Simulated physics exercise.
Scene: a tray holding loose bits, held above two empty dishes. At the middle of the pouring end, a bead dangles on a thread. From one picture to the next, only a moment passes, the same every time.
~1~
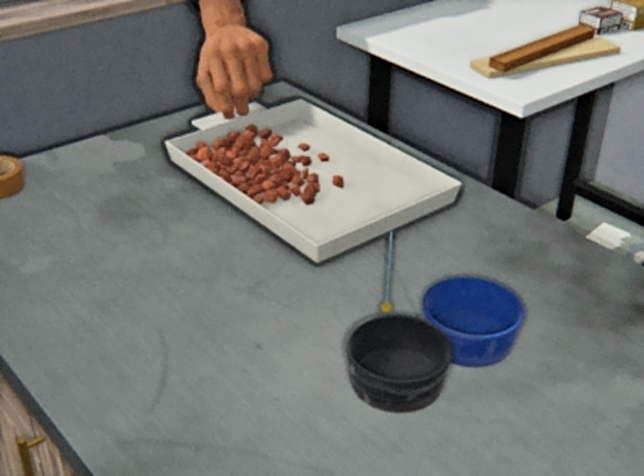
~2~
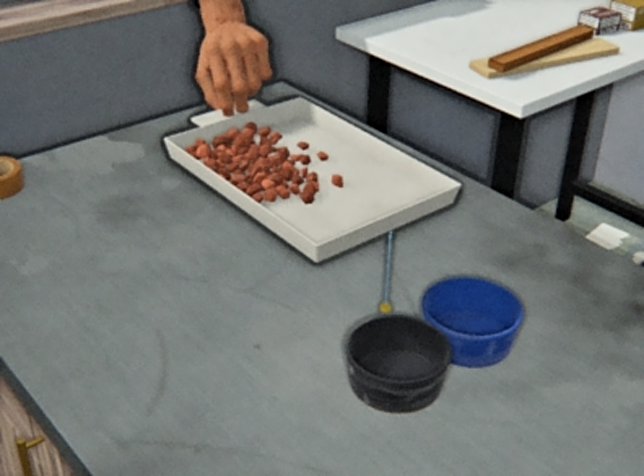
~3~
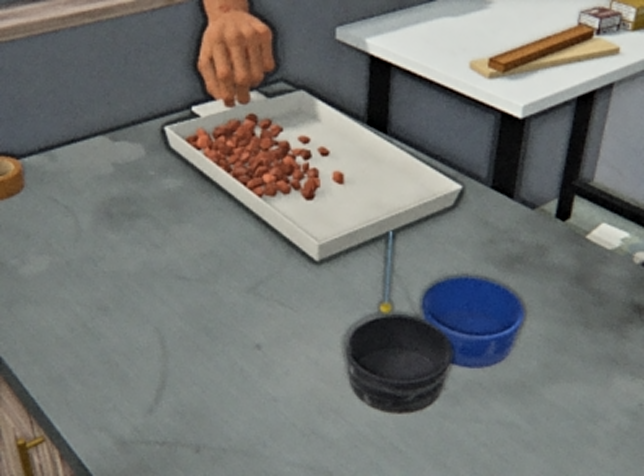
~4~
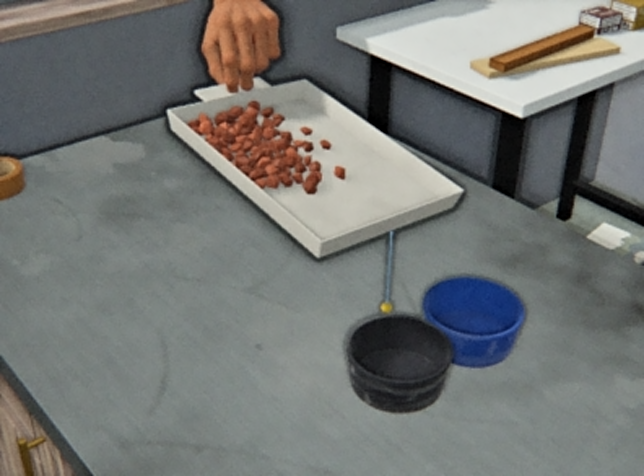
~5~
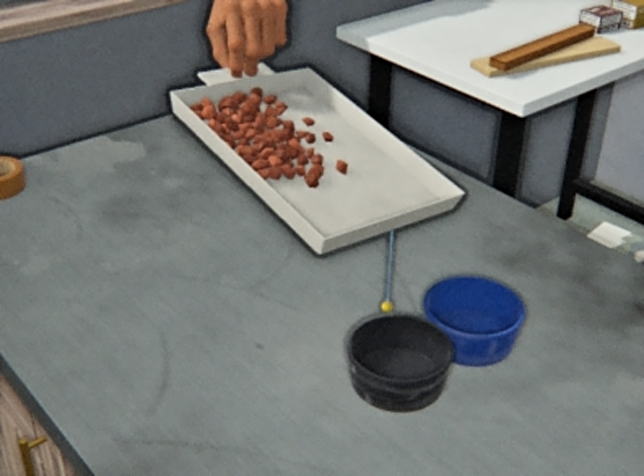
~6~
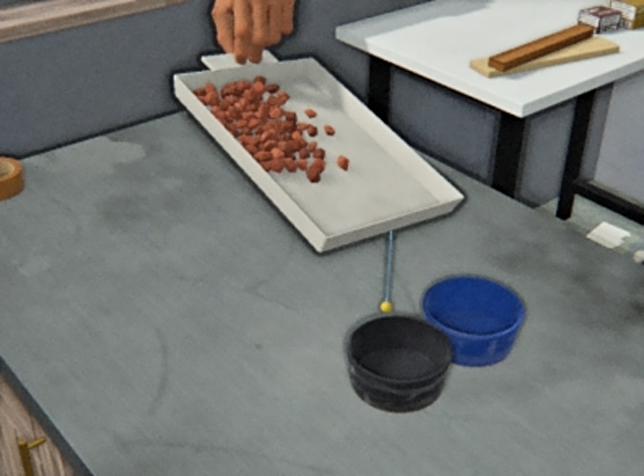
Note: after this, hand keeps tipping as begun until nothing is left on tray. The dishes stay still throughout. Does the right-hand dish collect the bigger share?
Yes.
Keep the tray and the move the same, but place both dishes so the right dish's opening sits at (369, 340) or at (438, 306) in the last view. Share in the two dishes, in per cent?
First about 0, then 70 per cent.
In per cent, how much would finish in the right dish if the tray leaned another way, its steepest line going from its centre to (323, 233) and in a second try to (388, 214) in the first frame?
So it's 0 percent with the first slope and 40 percent with the other.
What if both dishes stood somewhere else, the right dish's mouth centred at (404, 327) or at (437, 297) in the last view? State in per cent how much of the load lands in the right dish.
Roughly 20% first, roughly 70% second.
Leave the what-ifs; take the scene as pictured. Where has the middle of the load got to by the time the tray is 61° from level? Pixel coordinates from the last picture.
Look close to (432, 201) in the last picture.
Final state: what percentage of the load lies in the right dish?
I'd estimate close to 80 per cent.
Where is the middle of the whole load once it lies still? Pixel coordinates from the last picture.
I'd place the middle at about (465, 327).
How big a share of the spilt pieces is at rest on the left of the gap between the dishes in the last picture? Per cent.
Some 50 %.
Just after the last frame, tray tipped steeply; the larger part on the tray; roughly a quarter in the air.
A moment on, tray tipped right over; roughly a quarter on the tray; just a few in the left dish; roughly two thirds in the right dish; about a tenth outside both; about a tenth in the air.
Further on, tray tipped past a quarter turn; about a tenth in the left dish; the larger part in the right dish; about a tenth outside both.
When it is over, tray tipped past a quarter turn; about a tenth in the left dish; the larger part in the right dish; about a tenth outside both.
